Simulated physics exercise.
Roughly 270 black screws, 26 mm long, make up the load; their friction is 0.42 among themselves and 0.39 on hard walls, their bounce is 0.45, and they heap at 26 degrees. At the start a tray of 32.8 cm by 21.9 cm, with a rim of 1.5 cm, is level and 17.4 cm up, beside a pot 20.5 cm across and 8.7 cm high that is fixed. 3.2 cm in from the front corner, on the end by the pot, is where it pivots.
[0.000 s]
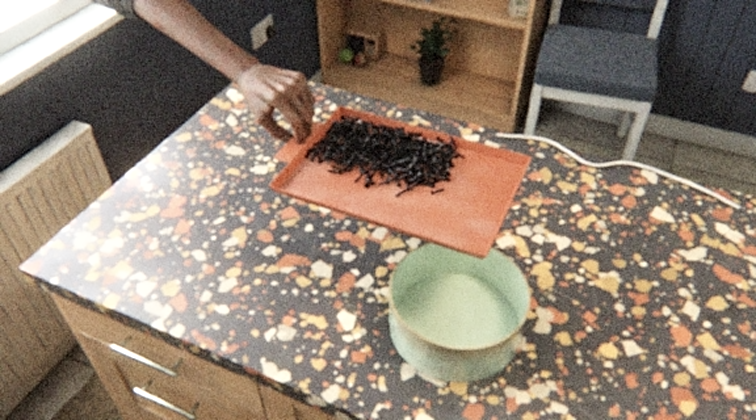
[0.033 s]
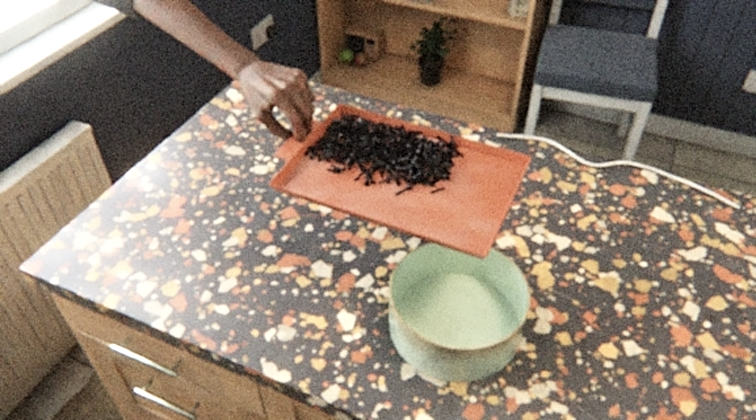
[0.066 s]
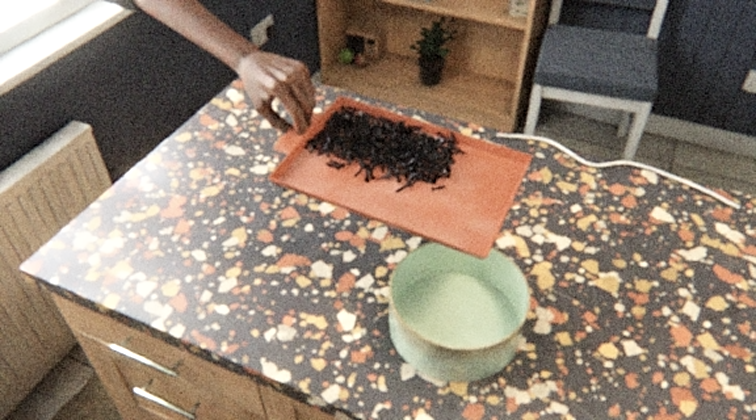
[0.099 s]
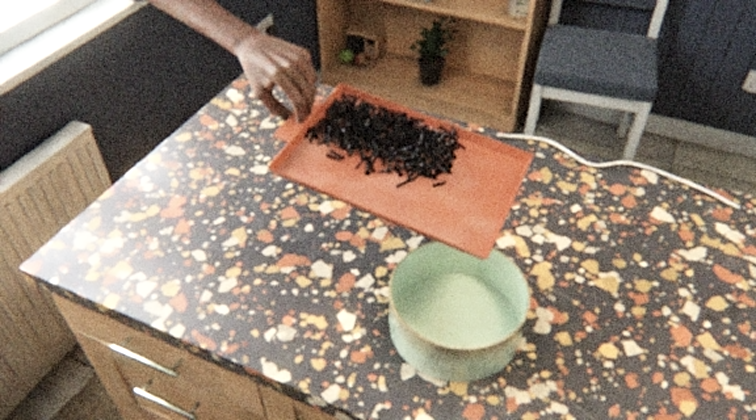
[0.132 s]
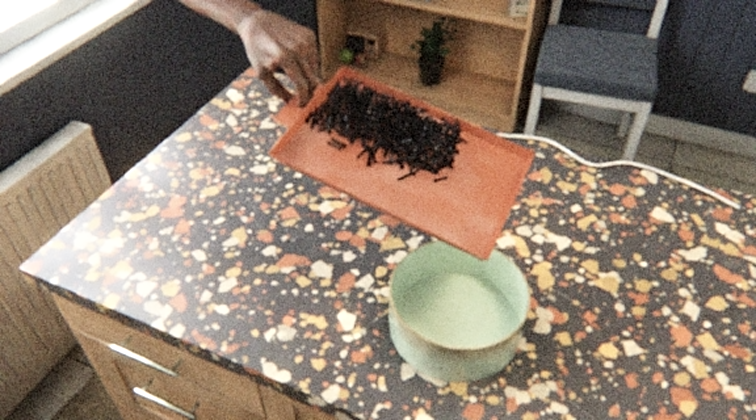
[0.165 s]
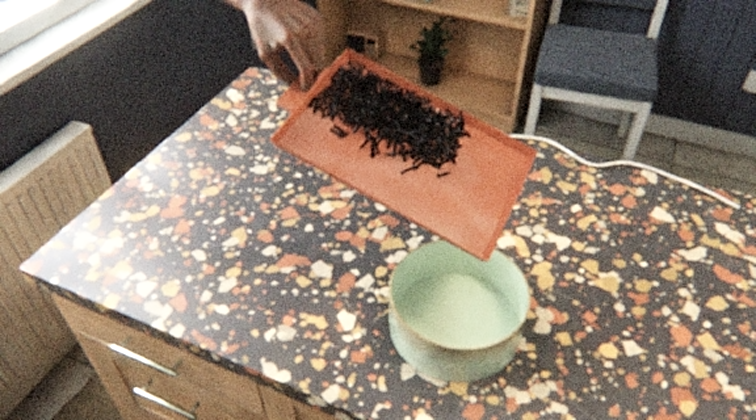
Orange tray heaped with small black screws tilting steadily toward a pale green pot as a hand raises its far left end.
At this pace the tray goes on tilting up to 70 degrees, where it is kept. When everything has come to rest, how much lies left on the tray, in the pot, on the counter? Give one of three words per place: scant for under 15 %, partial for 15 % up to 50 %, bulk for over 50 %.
As I see it, tray: There'll be not much. Pot: There'll be not much. Counter: There'll be over half the quantity.
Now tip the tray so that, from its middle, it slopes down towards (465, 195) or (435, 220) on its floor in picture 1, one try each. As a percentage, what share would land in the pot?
About 0 per cent on the first try and 45 per cent on the second.
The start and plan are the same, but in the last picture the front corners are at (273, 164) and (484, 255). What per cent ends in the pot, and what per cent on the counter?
Pot 40; counter 60.
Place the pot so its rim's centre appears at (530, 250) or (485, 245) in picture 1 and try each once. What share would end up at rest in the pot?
Estimates: 45 in a hundred and 5 in a hundred.
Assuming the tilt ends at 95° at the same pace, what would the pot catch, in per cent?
I'd say close to 5 percent.
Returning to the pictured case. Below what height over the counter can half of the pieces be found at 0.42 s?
Roughly 36 cm above the counter.
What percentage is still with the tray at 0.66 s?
Some 0 per cent of the load.
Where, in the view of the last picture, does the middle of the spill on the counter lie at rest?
At rest, its centre lies at about (591, 355).
After 0.32 s, tilt 47 degrees; the tray holds 100 %, the pot 0 %.
After 0.42 s, tilt 64 degrees; the tray holds 100 %, the pot 0 %.
After 0.66 s, tilt 70 degrees; the tray holds 0 %, the pot 5 %.
In the end, at 1.9 s, tray 0 %, pot 5 %, counter 95 %.
